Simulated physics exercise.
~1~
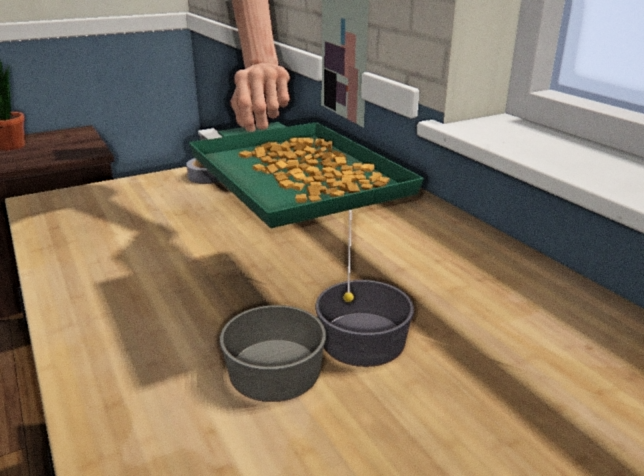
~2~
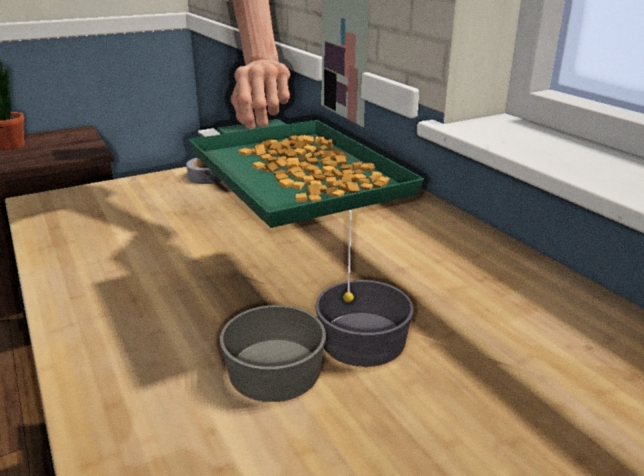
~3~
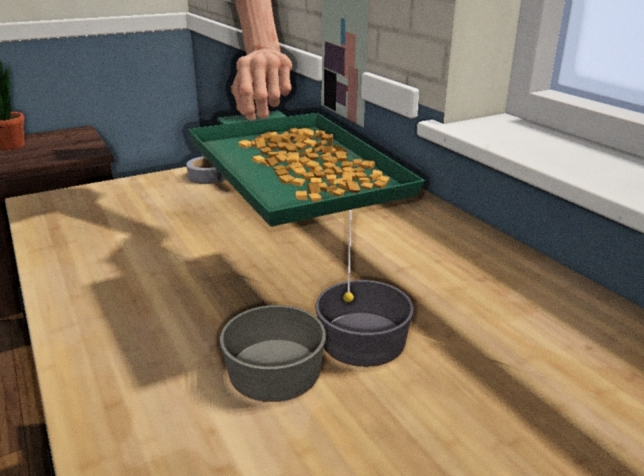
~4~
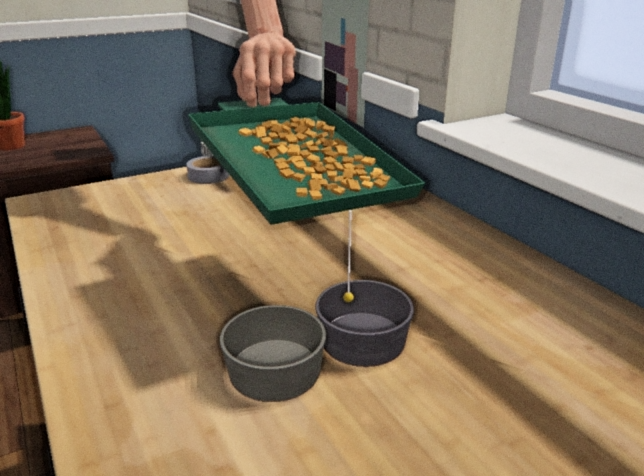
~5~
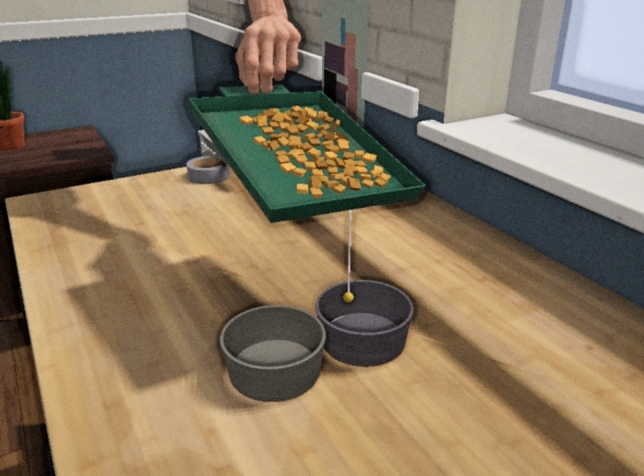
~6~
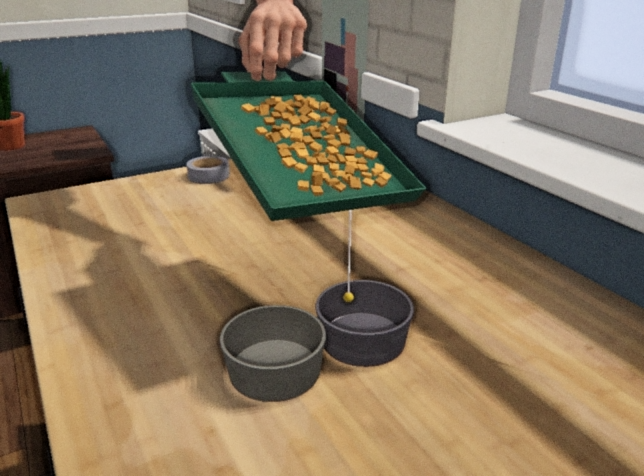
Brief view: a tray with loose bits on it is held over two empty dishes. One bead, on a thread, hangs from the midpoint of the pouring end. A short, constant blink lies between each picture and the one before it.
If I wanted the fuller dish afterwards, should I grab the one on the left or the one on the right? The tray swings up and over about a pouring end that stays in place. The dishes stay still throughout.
Grab the right one.
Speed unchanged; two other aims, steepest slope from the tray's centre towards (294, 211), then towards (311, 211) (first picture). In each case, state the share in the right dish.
For the first it's near 0 %, for the second near 10 %.
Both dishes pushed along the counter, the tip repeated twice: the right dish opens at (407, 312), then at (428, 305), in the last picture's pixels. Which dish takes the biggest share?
The right-placed dish first, the right-placed dish second.
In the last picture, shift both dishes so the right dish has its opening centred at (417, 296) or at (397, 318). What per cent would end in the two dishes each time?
In order: 80 per cent and 70 per cent.
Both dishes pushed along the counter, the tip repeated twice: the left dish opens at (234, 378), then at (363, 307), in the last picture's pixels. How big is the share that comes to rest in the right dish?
You'd get 10 in a hundred the first time and 30 in a hundred the second.
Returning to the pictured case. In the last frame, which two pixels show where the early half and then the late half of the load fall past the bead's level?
First close to (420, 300), next close to (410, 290).
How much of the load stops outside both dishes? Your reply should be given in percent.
Near 70 in a hundred.
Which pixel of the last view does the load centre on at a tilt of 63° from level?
Near (386, 175).
Soon after the last picture, tray tipped steeply; nearly all on the tray; a stray few in the air.
A little later, tray tipped past a quarter turn; about two thirds on the tray; a stray few in the right dish; about a quarter outside both.
Later still, tray tipped past a quarter turn; about a third in the right dish; about two thirds outside both.
At rest, tray tipped past a quarter turn; none in the left dish; about a third in the right dish; about two thirds outside both.
